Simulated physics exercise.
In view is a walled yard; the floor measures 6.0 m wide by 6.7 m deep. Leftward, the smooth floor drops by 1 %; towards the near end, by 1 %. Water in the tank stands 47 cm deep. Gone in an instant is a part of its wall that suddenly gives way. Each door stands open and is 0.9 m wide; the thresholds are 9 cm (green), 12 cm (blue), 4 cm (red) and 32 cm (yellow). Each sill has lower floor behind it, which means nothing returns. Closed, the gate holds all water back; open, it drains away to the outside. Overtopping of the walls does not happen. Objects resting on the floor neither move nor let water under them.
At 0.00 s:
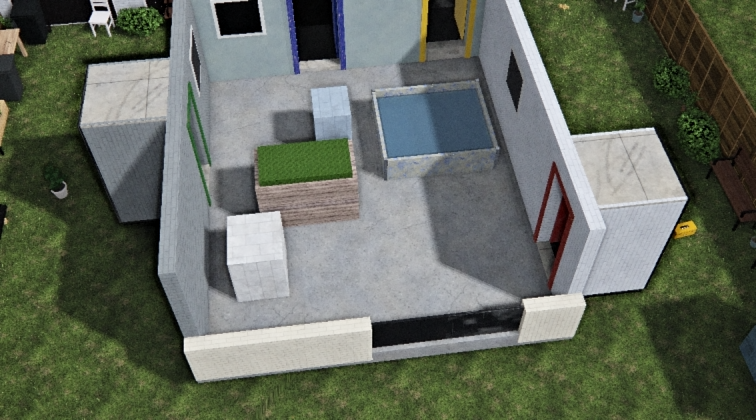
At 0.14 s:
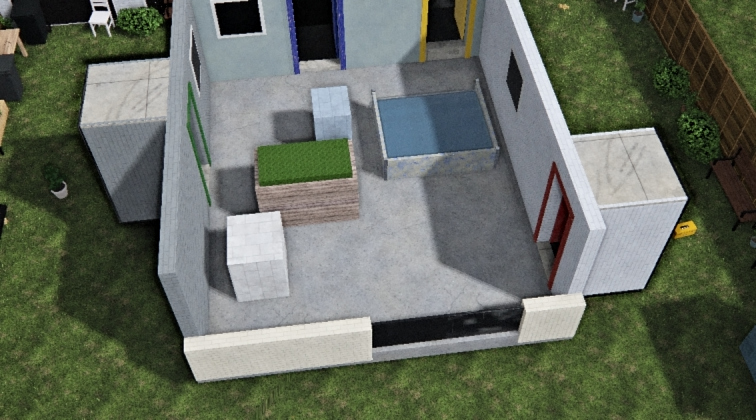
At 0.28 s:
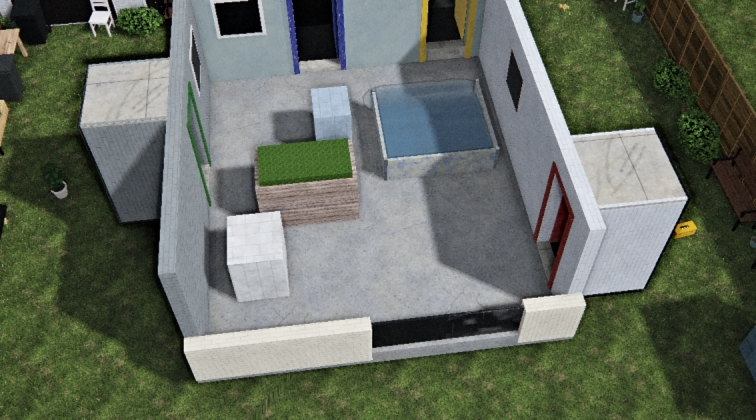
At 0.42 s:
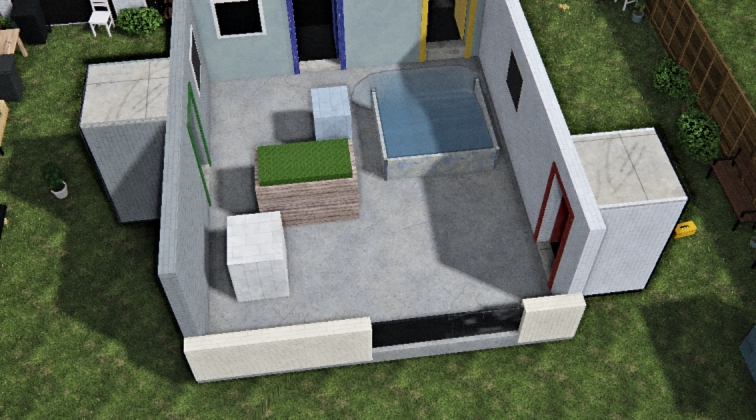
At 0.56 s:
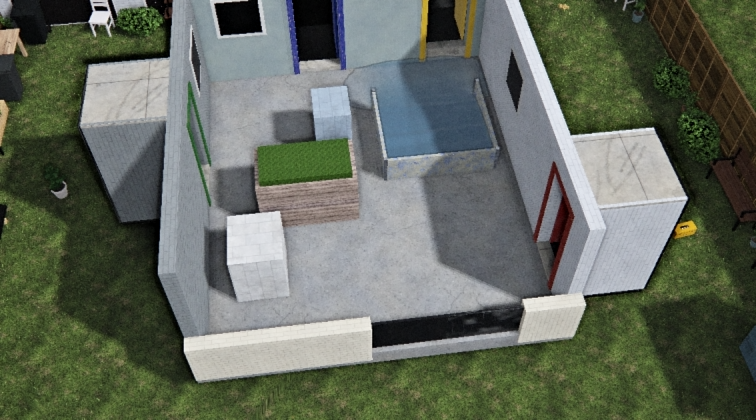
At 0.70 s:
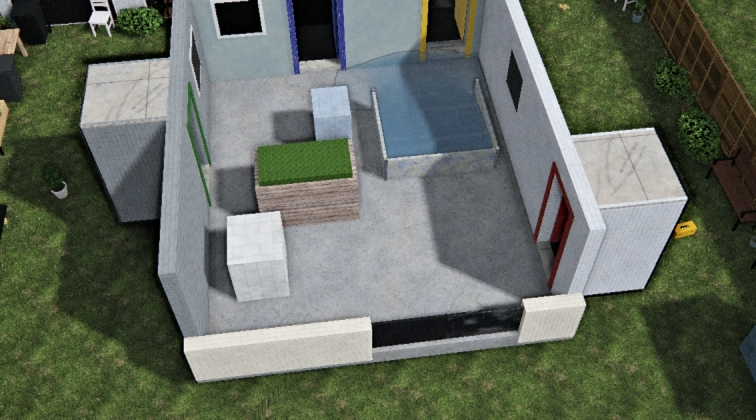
Water poured out of the raised tank when part of its far wall suddenly disappeared, spreading a thin sheet over the gray floor toward the blue and yellow doorways, while the blocks nearby stayed still.
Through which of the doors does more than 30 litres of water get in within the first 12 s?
The green door will not let too much through; the blue door will not let too much through; the red door will not let too much through; the yellow door will not let too much through.
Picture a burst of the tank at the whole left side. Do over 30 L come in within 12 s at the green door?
So for green: Yes.
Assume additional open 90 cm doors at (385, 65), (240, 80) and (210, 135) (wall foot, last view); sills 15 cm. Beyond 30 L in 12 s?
Per doorway, in order: Sufficient / insufficient / insufficient.
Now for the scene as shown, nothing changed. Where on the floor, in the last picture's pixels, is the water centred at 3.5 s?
Around (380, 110).
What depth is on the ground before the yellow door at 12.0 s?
I'd put it near 4.0 cm.
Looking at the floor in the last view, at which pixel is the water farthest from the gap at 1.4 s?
That's around (285, 75) in the last picture.
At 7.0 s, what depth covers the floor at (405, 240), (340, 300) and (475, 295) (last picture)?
Depths: About 0, 1 and 3 centimetres.
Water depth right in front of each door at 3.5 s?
You'd get green at 7 cm, blue at 10 cm, red at 2 cm, and yellow at 17 cm.
After 1.4 s water covers 15 % of the floor and is deepest (36 cm) near (471, 57); green door not reached, blue door 10 cm at the sill, 0 L in, red door not reached, yellow door 32 cm at the sill, 1 L in.
After 2.2 s water covers 25 % of the floor and is deepest (32 cm) near (471, 57); green door not reached, blue door 13 cm at the sill, 1 L in, red door not reached, yellow door 31 cm at the sill, 2 L in.
After 3.5 s water covers 40 % of the floor and is deepest (21 cm) near (219, 99); green door 7 cm at the sill, 0 L in, blue door 10 cm at the sill, 3 L in, red door 2 cm at the sill, 0 L in, yellow door 17 cm at the sill, 3 L in.
After 7.0 s water covers 65 % of the floor and is deepest (16 cm) near (210, 359); green door 7 cm at the sill, 3 L in, blue door 7 cm at the sill, 3 L in, red door 1 cm at the sill, 0 L in, yellow door 13 cm at the sill, 3 L in.
After 12.0 s water covers 95 % of the floor and is deepest (14 cm) near (210, 359); green door 7 cm at the sill, 3 L in, blue door 3 cm at the sill, 3 L in, red door 2 cm at the sill, 0 L in, yellow door 4 cm at the sill, 3 L in.
